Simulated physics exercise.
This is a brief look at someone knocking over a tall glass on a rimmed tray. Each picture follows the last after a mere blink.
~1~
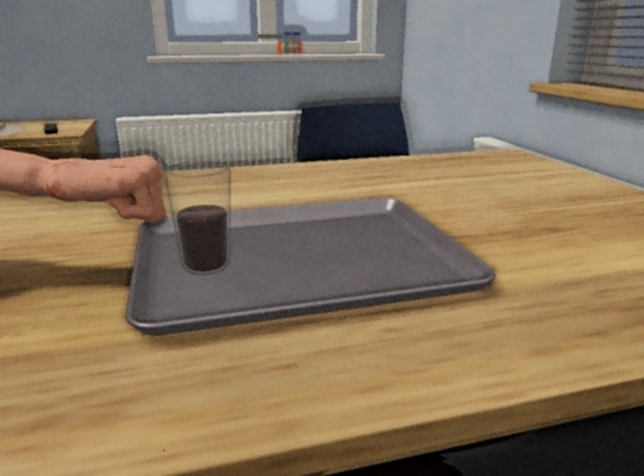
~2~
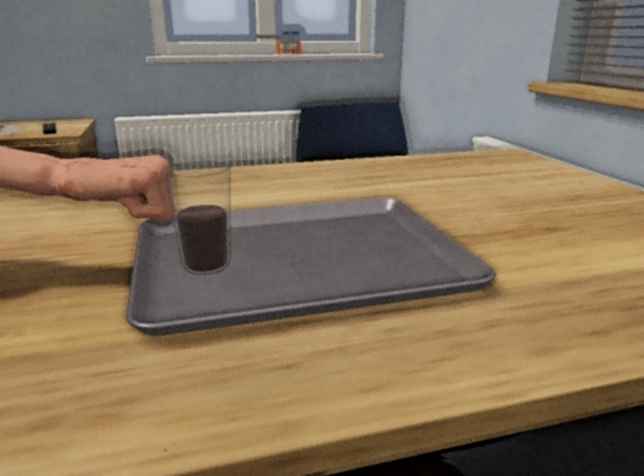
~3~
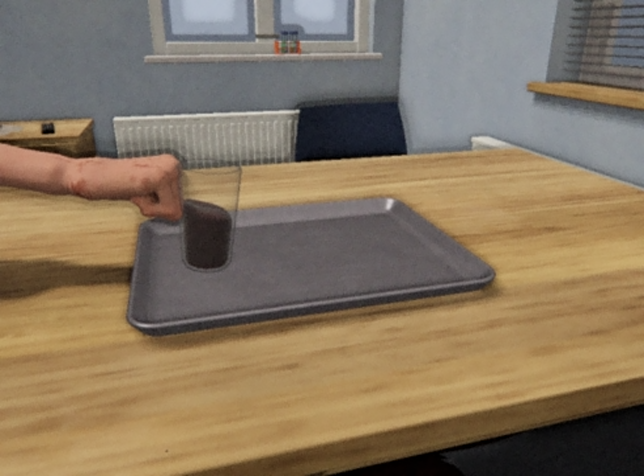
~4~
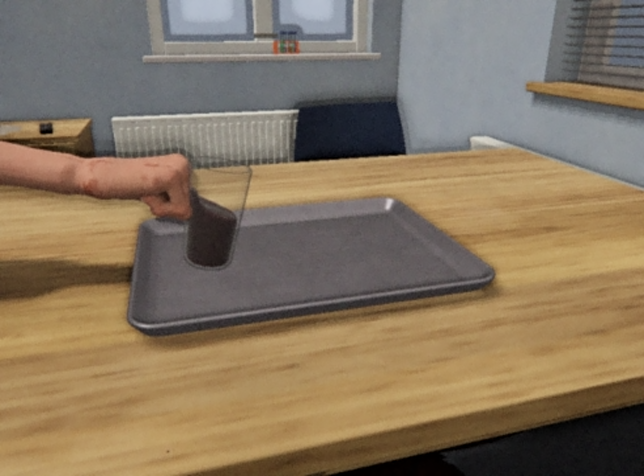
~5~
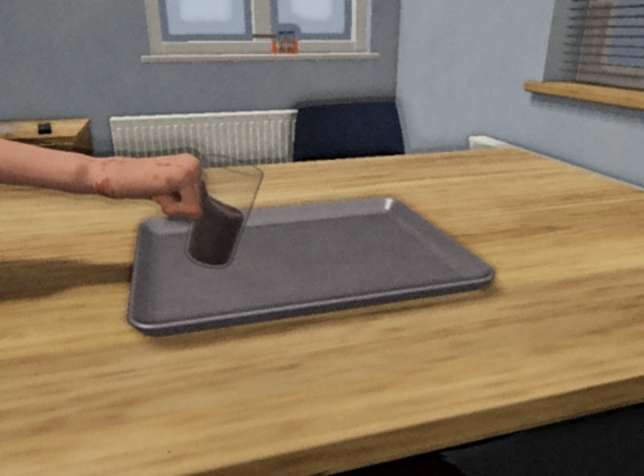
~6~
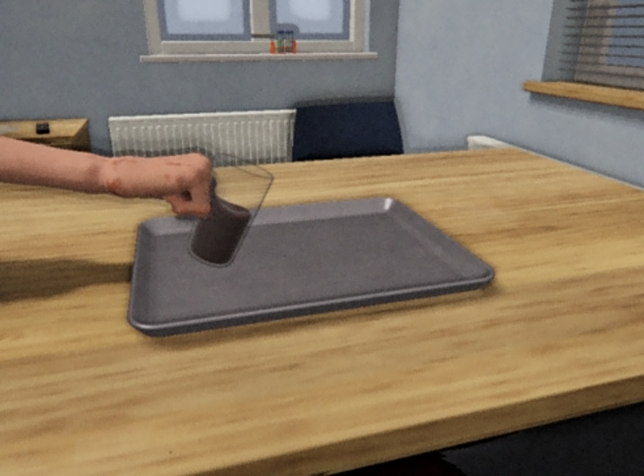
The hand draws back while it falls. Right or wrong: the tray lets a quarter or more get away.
Right.
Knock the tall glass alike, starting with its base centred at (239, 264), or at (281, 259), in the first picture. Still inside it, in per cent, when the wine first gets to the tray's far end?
Around 80 percent in the first try, around 85 percent in the second.
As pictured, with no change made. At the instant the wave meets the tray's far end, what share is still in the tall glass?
65 % or thereabouts.
A moment on, the tall glass lies on its side and 100 per cent is in the glass, 0 on the tray and 0 above or beyond its rim.
Next, the tall glass lies on its side and 65 per cent is in the glass, 28 on the tray and 7 above or beyond its rim.
Then the tall glass lies on its side and 32 per cent is in the glass, 56 on the tray and 12 above or beyond its rim.
Later the tall glass lies on its side and 17 per cent is in the glass, 50 on the tray and 33 above or beyond its rim.
Finally, 67 per cent is held by tray and glass, 33 is off the tray.
